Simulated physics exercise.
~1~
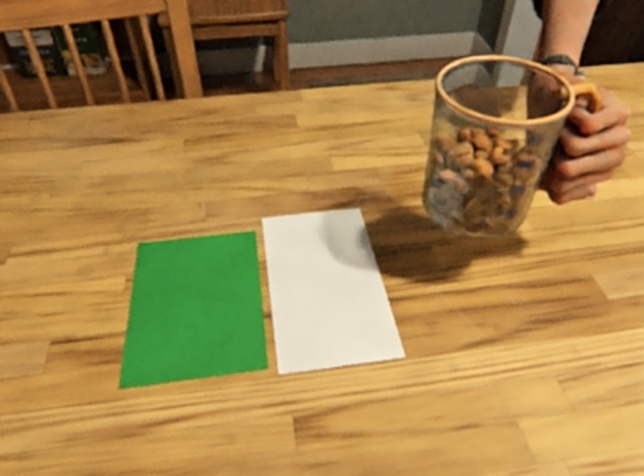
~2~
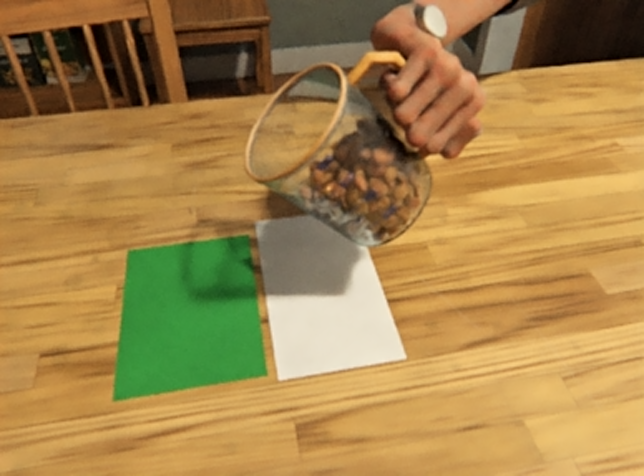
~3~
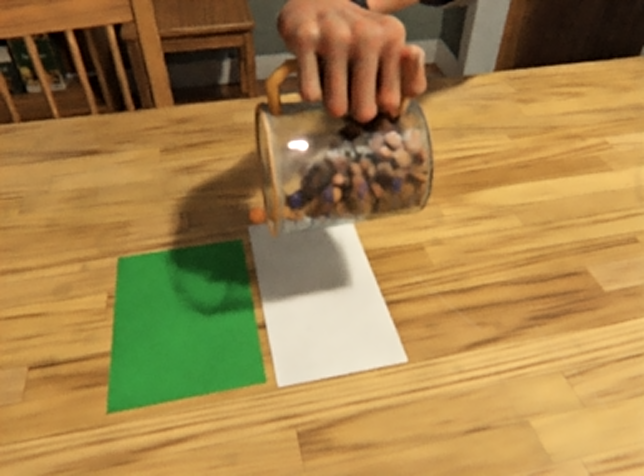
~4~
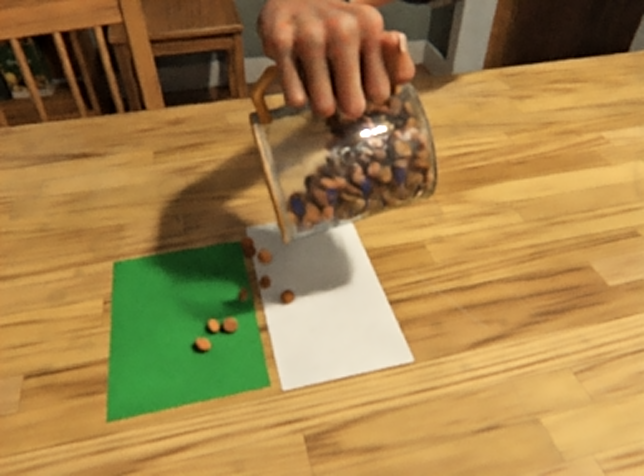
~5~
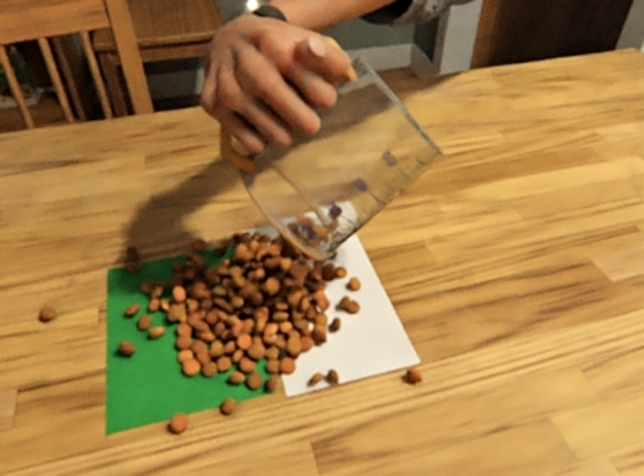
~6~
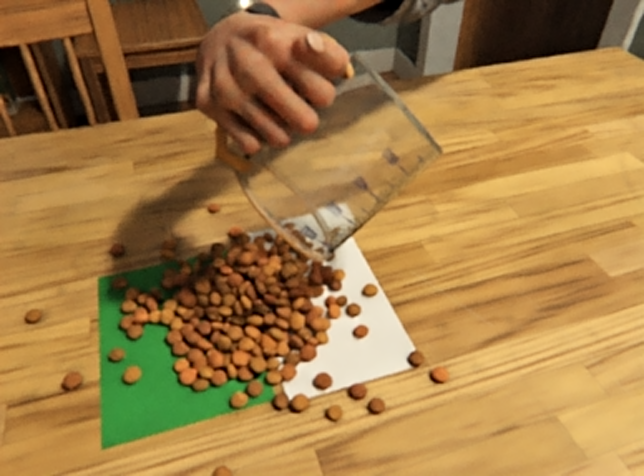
A hand carried a clear jug of brown cat kibble leftward over a green mat and a white mat on a wooden table, tipped it until the pieces poured out, and left a heap across both mats, with a few bits scattered beyond.
